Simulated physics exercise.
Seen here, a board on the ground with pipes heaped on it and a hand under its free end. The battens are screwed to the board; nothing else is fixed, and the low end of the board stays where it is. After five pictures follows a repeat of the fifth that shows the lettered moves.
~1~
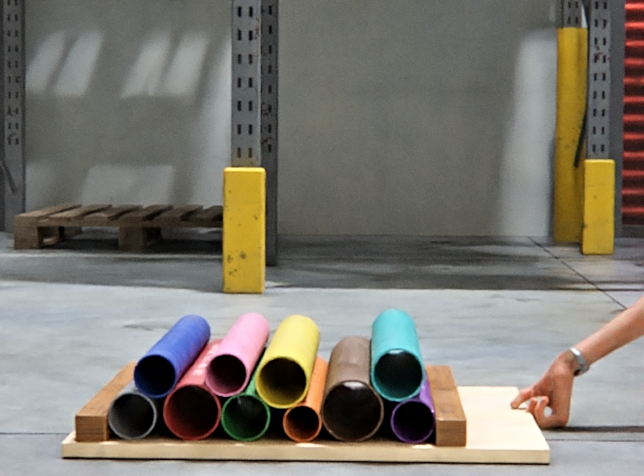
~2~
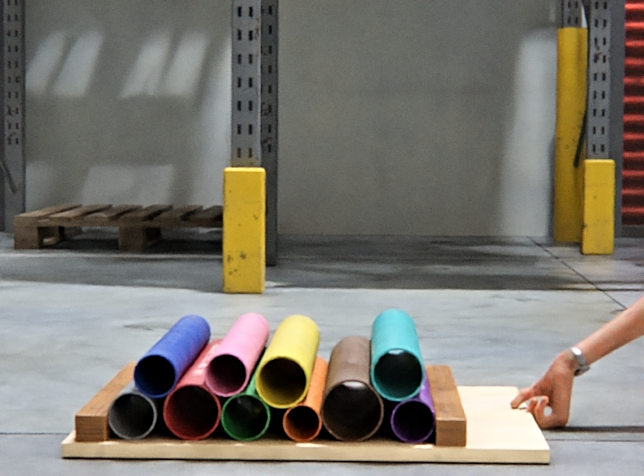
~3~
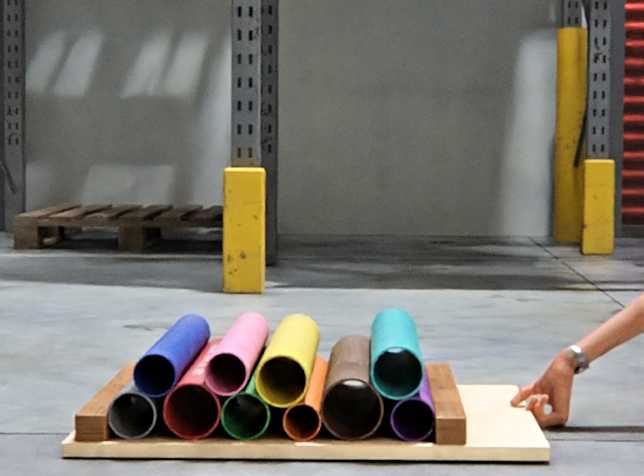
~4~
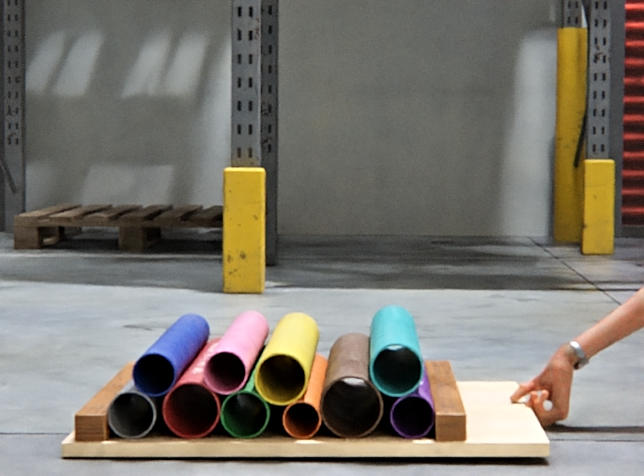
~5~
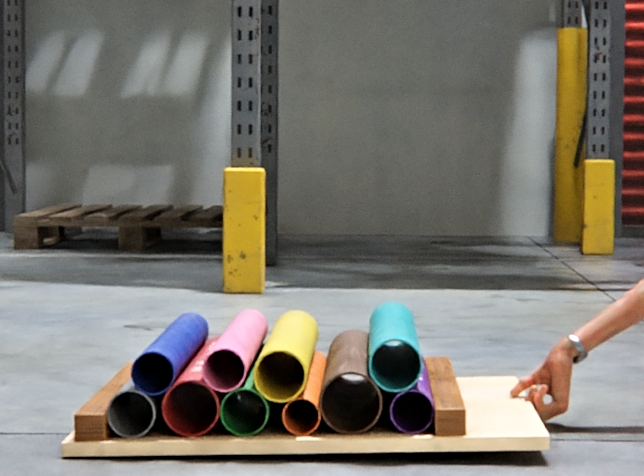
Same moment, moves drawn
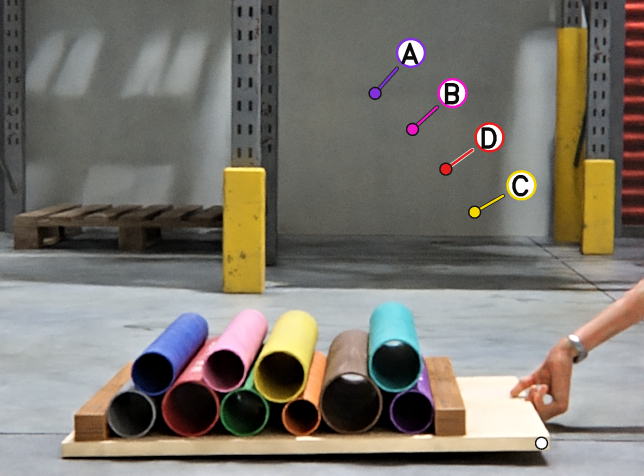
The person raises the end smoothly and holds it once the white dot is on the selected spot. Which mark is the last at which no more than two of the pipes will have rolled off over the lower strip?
No higher than D.
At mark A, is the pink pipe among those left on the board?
The pink pipe: No.
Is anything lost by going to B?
Yes, at B.
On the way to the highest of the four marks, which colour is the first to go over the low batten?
It is the blue one.
On the marked copy, A at (375, 94); B at (412, 129); C at (475, 212); D at (446, 169); the white dot at (542, 443).
Taking D. A third of the way, board at 20°.
Two thirds of the way, board at 37°.
When it is over, board at 37°, one over the low batten (blue).
As for the rest, A four over the low batten (yellow, blue, pink, turquoise); B three over the low batten (yellow, blue, pink); C one over the low batten (blue).
